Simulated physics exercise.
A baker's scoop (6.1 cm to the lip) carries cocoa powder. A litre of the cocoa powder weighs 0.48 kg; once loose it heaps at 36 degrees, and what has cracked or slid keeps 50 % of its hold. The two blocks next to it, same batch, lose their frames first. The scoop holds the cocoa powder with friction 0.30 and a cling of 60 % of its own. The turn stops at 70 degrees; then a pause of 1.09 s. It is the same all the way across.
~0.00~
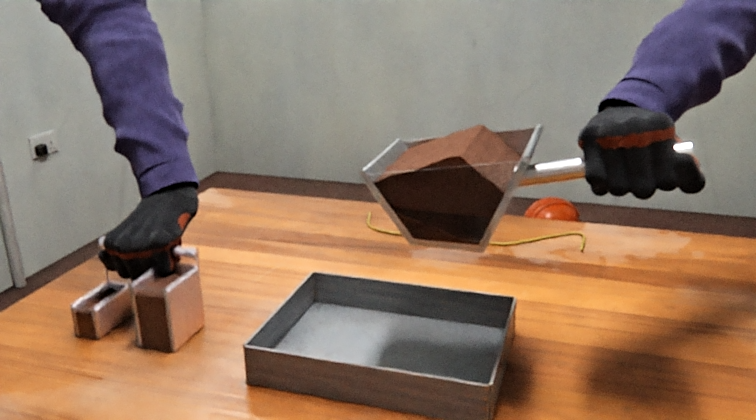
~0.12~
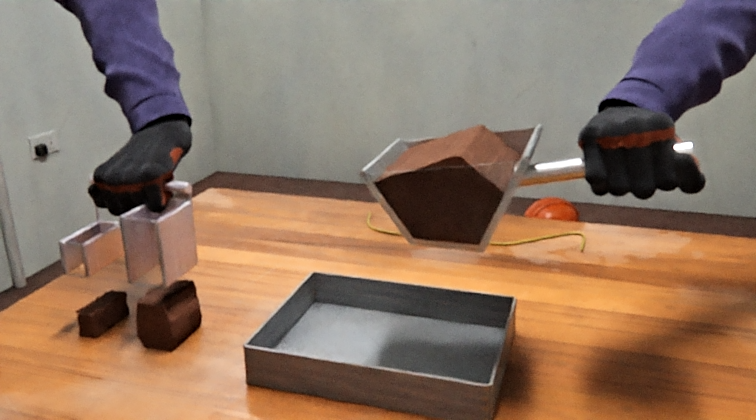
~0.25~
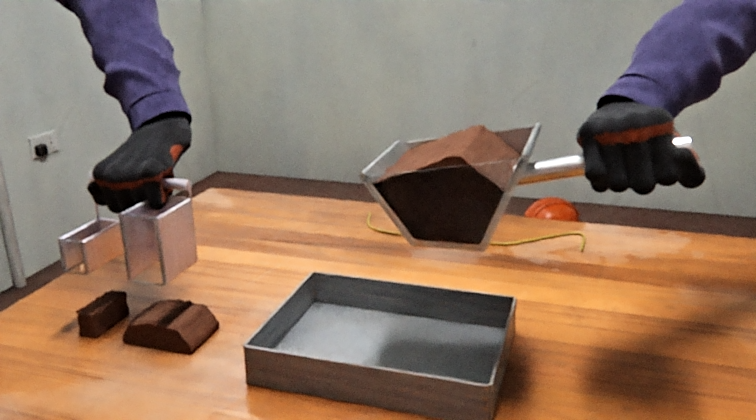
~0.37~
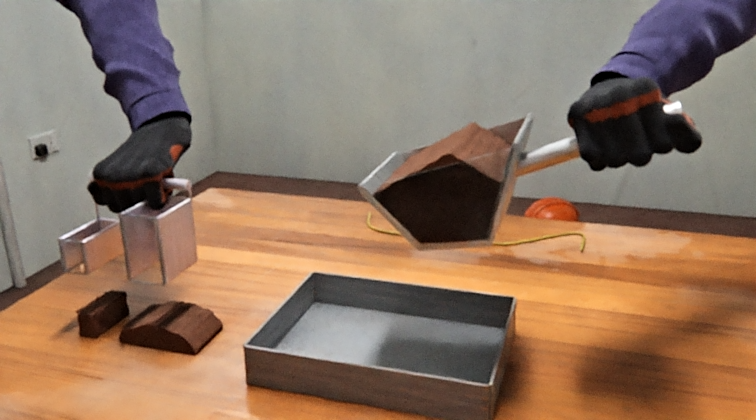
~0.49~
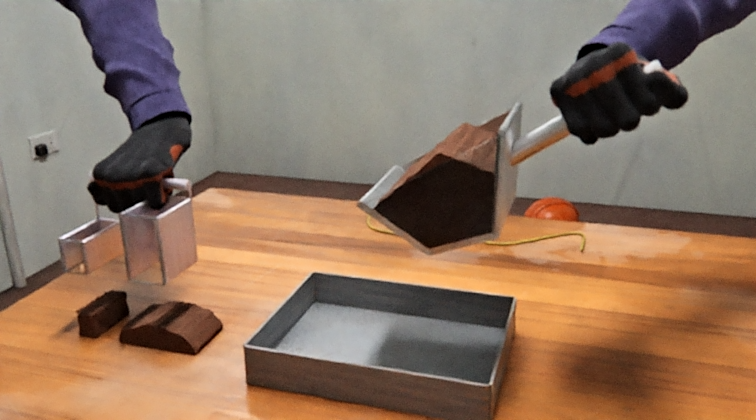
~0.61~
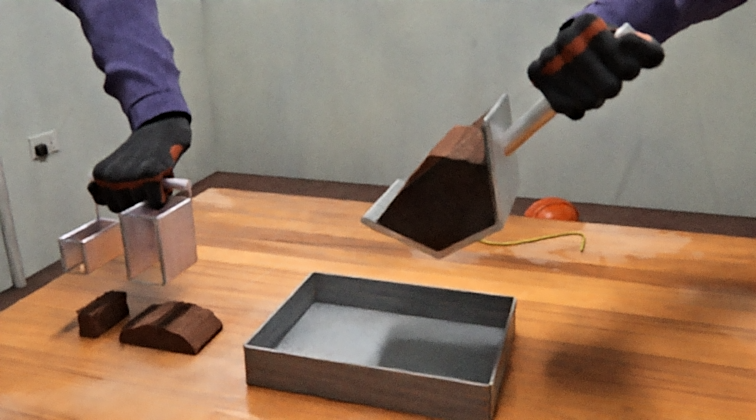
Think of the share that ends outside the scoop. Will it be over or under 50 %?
The share that ends outside the scoop is over 50 %.
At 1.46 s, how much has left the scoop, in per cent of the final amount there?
About 80 %.
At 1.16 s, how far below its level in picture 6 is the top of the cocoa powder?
Roughly 3.0 cm.
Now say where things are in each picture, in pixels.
Lip at (366, 172), tilt 0 degrees; top of the cocoa powder at (462, 156); blocks stand 3.2 cm, 6.8 cm (left to right), in the first picture.
Lip at (366, 172), tilt 0 degrees; top of the cocoa powder at (462, 156); blocks stand 3.2 cm, 5.9 cm (left to right), in the second picture.
Lip at (365, 174), tilt 1 degrees; top of the cocoa powder at (456, 155); blocks stand 3.2 cm, 3.4 cm (left to right), in the third picture.
Lip at (363, 186), tilt 10 degrees; top of the cocoa powder at (446, 154); blocks stand 3.2 cm, 3.2 cm (left to right), in the fourth picture.
Lip at (362, 202), tilt 21 degrees; top of the cocoa powder at (437, 154); blocks stand 3.2 cm, 3.2 cm (left to right), in the fifth picture.
Lip at (365, 218), tilt 32 degrees; top of the cocoa powder at (443, 157); blocks stand 3.2 cm, 3.2 cm (left to right), in the sixth picture.
After 0.86 s, the scoop is at 55 degrees and 0 % has left it.
After 1.16 s, the scoop is at 70 degrees and 38 % has left it.
After 1.46 s, the scoop is at 70 degrees and 60 % has left it.
After 1.76 s, the scoop is at 70 degrees and 73 % has left it.
After 2.17 s, at the end, the scoop is at 70 degrees and 76 % has left it.
